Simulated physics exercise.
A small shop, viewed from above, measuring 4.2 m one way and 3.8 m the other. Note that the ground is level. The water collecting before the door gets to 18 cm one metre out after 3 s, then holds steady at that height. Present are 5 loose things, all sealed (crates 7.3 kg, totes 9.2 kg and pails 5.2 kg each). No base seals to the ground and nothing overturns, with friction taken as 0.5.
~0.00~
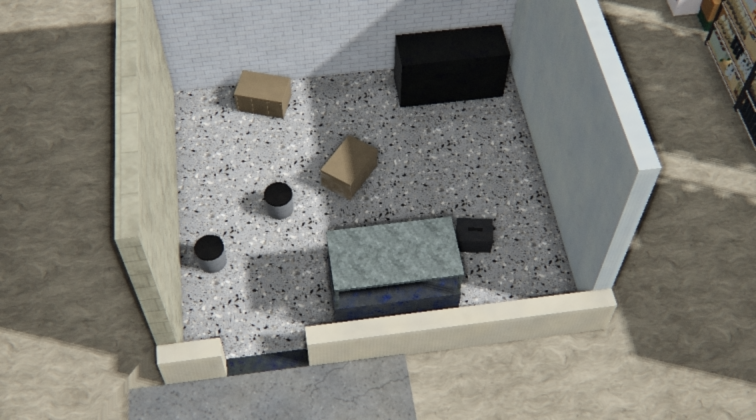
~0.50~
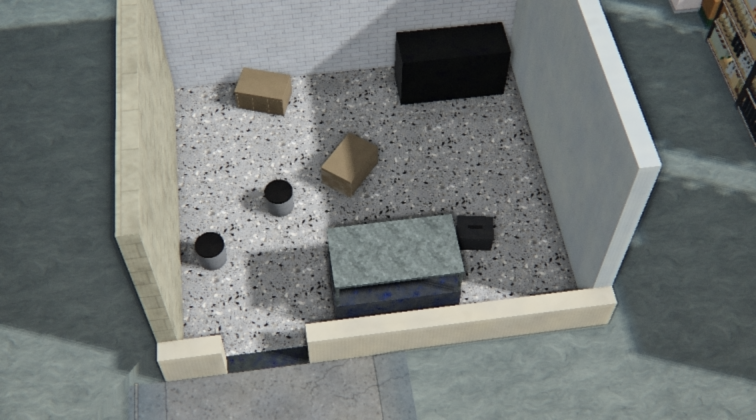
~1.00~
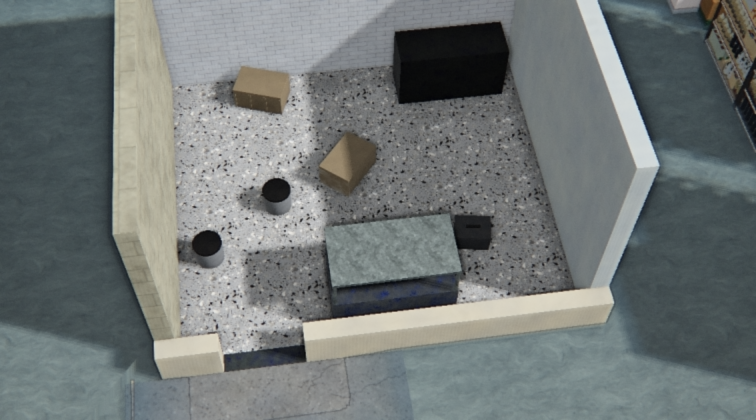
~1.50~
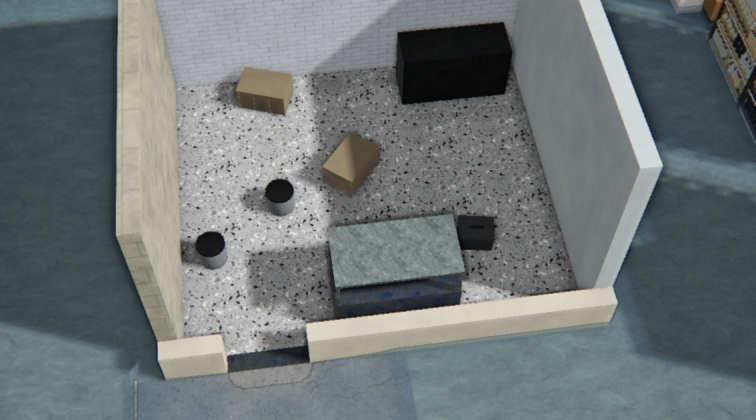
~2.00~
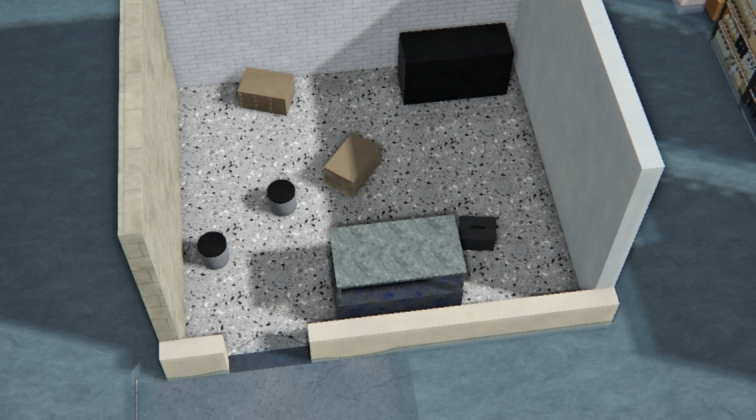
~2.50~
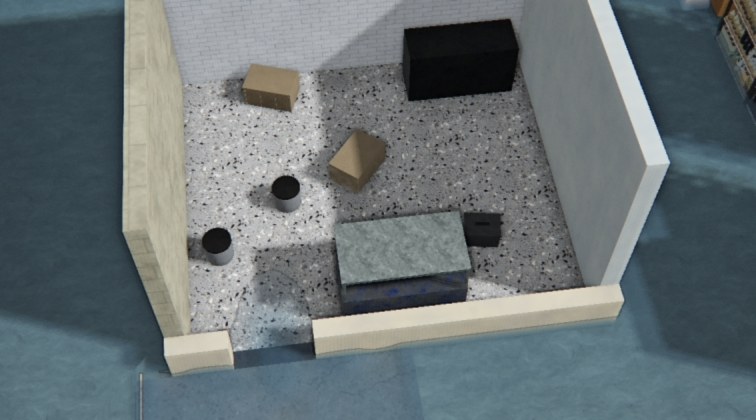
Small walled shop seen from above as bluish water spreads over the ground outside, then begins seeping in through the doorway.
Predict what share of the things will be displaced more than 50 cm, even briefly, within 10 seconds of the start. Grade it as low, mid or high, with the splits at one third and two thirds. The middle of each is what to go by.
Grade: High, two thirds or more.
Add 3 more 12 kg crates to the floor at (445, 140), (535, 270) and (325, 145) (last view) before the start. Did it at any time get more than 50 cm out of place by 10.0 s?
The first one stays inside the mark, the next stays inside the mark, and the last tops the mark.
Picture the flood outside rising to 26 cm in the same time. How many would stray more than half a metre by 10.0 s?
Count: 4.
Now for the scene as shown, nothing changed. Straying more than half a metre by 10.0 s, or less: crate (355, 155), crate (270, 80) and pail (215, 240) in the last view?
One by one: Above; above; above.
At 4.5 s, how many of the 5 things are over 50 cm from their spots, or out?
My count gives 1.
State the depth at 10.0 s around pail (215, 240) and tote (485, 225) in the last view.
First about 11 cm, second about 1 cm.
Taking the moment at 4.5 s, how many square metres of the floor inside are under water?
At that time the wet patch spans about 6.0 m2.
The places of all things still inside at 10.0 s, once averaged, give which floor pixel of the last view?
The centre is close to (379, 143).
After 3.5 s 0 of 5 are over 50 cm from their spots; 0 afloat.
After 4.5 s 1 of 5 are over 50 cm from their spots; 0 afloat.
After 7.0 s 3 of 5 are over 50 cm from their spots; 2 afloat.
After 10.0 s 4 of 5 are over 50 cm from their spots, and 4 have been at some point; 3 afloat.
